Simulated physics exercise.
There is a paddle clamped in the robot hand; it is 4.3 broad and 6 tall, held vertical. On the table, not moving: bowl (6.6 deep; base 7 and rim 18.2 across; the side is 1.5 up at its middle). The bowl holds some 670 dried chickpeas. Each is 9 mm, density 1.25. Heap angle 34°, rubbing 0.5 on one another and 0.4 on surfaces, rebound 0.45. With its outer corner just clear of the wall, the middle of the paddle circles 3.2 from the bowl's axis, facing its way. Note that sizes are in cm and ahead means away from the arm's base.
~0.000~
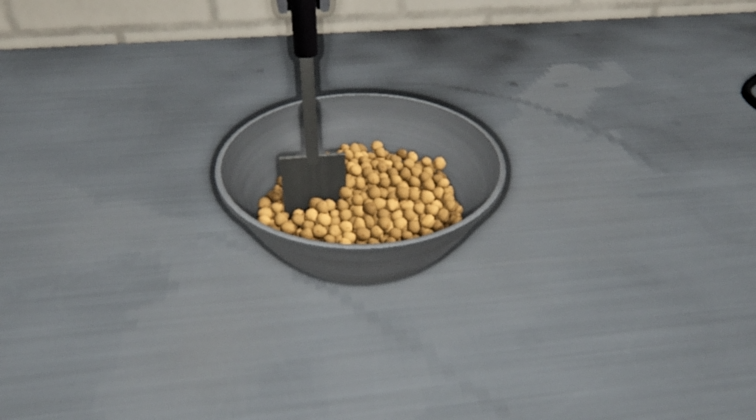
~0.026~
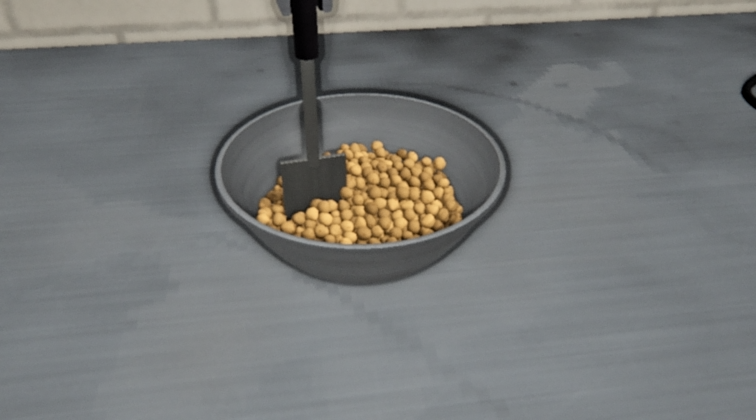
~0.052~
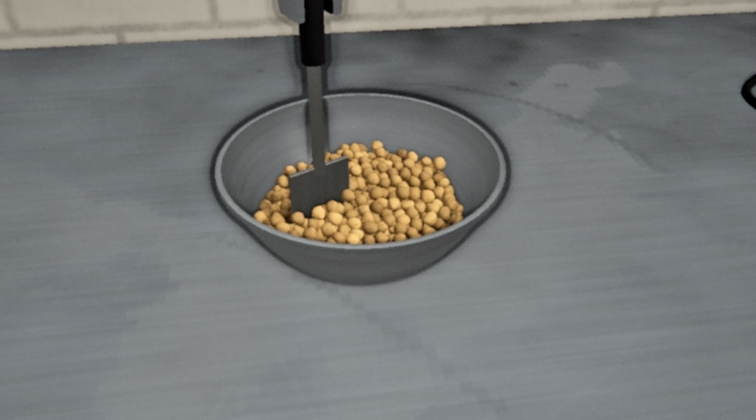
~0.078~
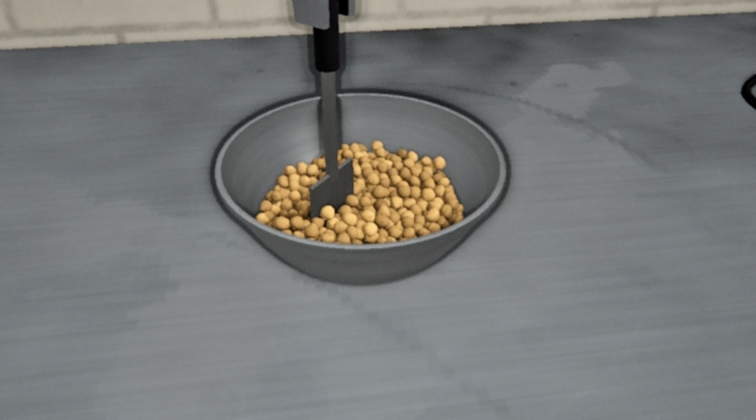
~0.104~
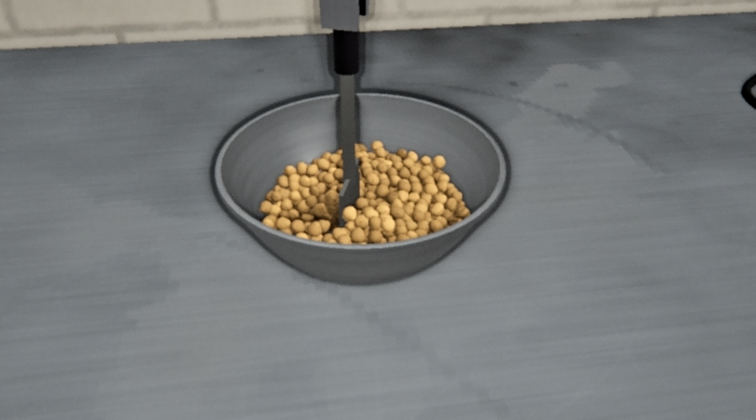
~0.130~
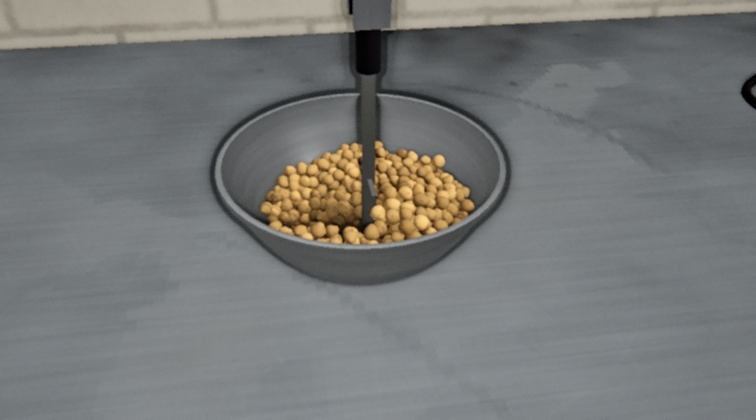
The footage shows a dark flat paddle held upright in a gray bowl of round tan chickpeas, turning edge-on as it sweeps rightward through them, pushing some to the right while the bowl stays still on a gray table.
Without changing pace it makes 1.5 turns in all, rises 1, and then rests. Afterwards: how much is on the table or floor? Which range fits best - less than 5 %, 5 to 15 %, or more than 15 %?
The range that fits is 5 to 15 %.
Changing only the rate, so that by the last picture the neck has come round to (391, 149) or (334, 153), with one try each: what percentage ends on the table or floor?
About 25 % for one try and about 0 % for the other, in order.
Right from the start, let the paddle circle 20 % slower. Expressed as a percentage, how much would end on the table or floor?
I'd expect about 5 %.
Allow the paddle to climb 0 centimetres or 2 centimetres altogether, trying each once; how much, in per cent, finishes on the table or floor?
Estimates: 10 % then 10 %.
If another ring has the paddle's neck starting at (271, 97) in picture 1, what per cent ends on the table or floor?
About 0 percent ends up on the table or floor.
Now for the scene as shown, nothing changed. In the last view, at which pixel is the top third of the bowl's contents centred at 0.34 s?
Around pixel (349, 133).
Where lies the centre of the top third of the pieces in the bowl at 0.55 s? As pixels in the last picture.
It is centred roughly at (338, 223).
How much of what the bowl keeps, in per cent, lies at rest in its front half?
I'd put it at roughly 50 per cent.
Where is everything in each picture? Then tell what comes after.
Paddle neck at (311, 135), 0° round; upper third of the load around (369, 195), from x 265 to 455, top at y 145; 671 in the bowl, in the first picture.
Paddle neck at (312, 138), 7° round; upper third of the load around (368, 196), from x 265 to 455, top at y 145, in the second picture.
Paddle neck at (318, 145), 26° round; upper third of the load around (364, 205), from x 260 to 455, top at y 145, in the third picture.
Paddle neck at (331, 152), 48° round; upper third of the load around (370, 214), from x 260 to 455, top at y 145, in the fourth picture.
Paddle neck at (349, 155), 70° round; upper third of the load around (383, 216), from x 265 to 460, top at y 145, in the fifth picture.
Paddle neck at (369, 155), 91° round; upper third of the load around (401, 211), from x 265 to 465, top at y 145; 671 in the bowl, in the sixth picture.
By 0.34 s, 264° round, highest piece 9 above the table; 634 in the bowl, 11 on the table or floor, 26 in flight or on the tool.
By 0.55 s, 77° round, highest piece 8 above the table; 607 in the bowl, 57 on the table or floor, 7 in flight or on the tool.
By 0.85 s, 180° round, highest piece 6 above the table; 606 in the bowl, 65 on the table or floor.
By 1.55 s, 180° round, highest piece 6 above the table; 606 in the bowl, 65 on the table or floor.
Final count, 606 in the bowl, 65 on the table or floor. That is 10 % on the table or floor.
